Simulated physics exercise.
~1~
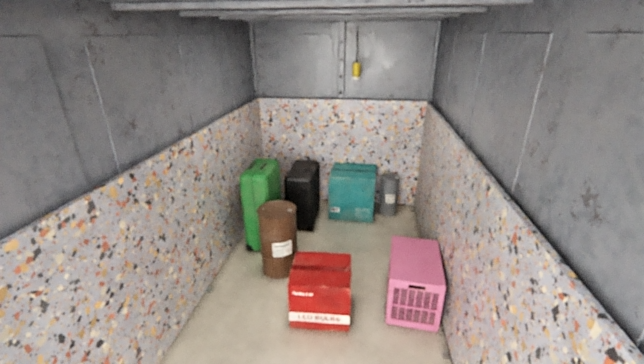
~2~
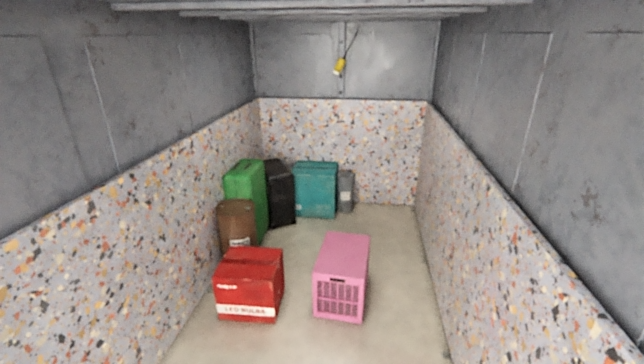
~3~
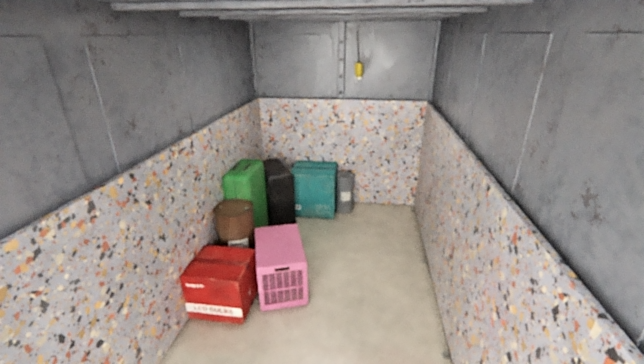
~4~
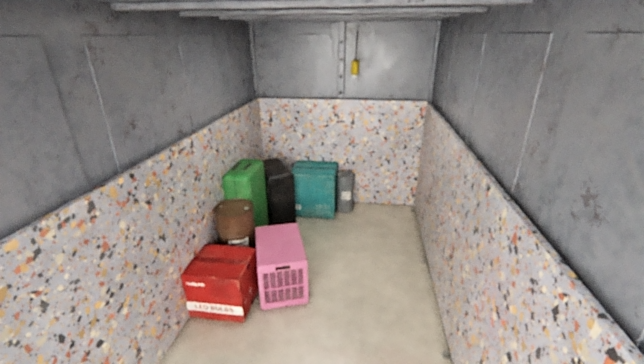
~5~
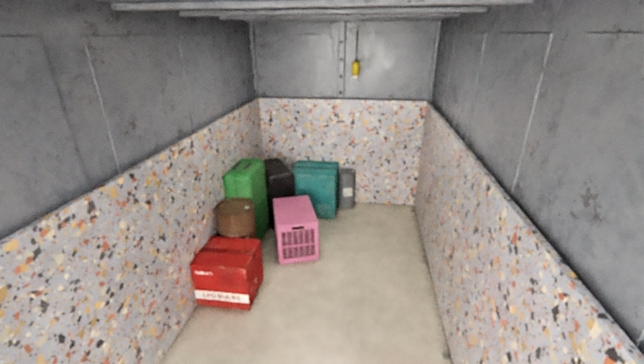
In a van's load bay, loose pieces slide left, then the pink chest slides forwards, all upright.
